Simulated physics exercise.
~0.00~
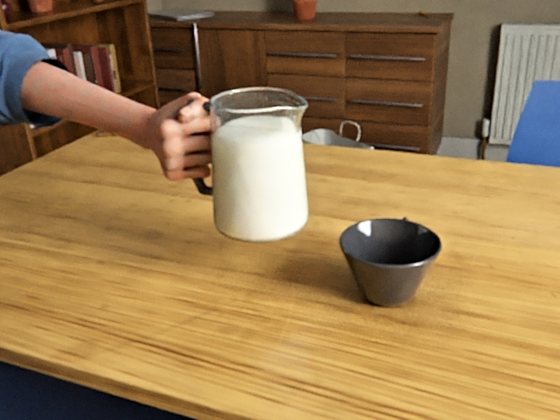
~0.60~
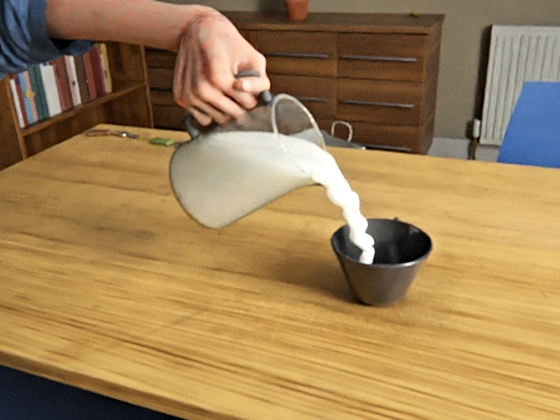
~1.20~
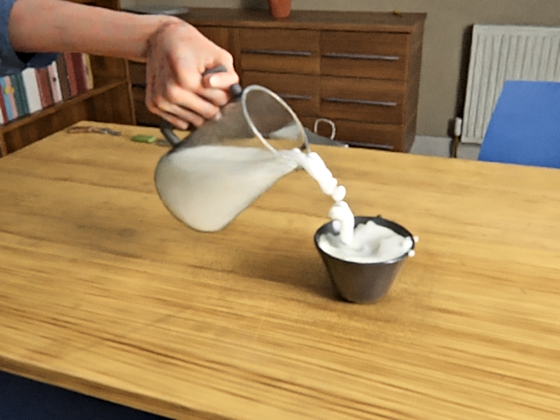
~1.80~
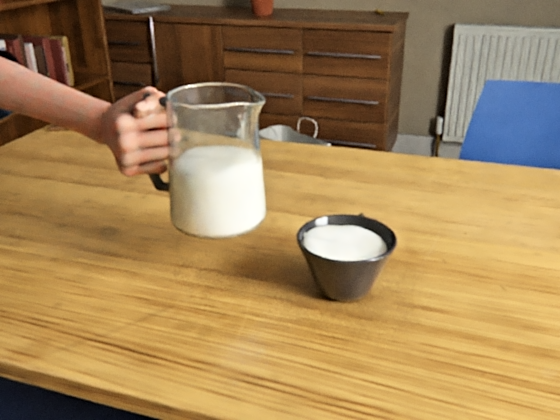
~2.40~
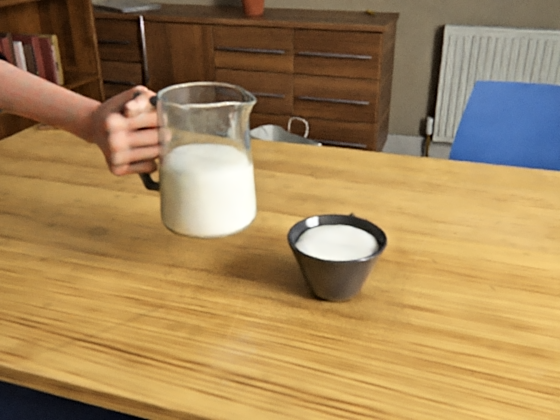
A light wooden table stands in a room with a bookshelf at the left, brown drawers behind, and a white radiator and blue chair at the right, seen from slightly above. A hand reaching in from the left holds a clear glass pitcher nearly full of white milk beside an empty dark grey cup. The hand tips the pitcher rightwards, and milk streams into the cup as the view pans slightly right. The cup fills, and the hand brings the pitcher level again. It ends held upright, partly emptied, beside the cup of milk.
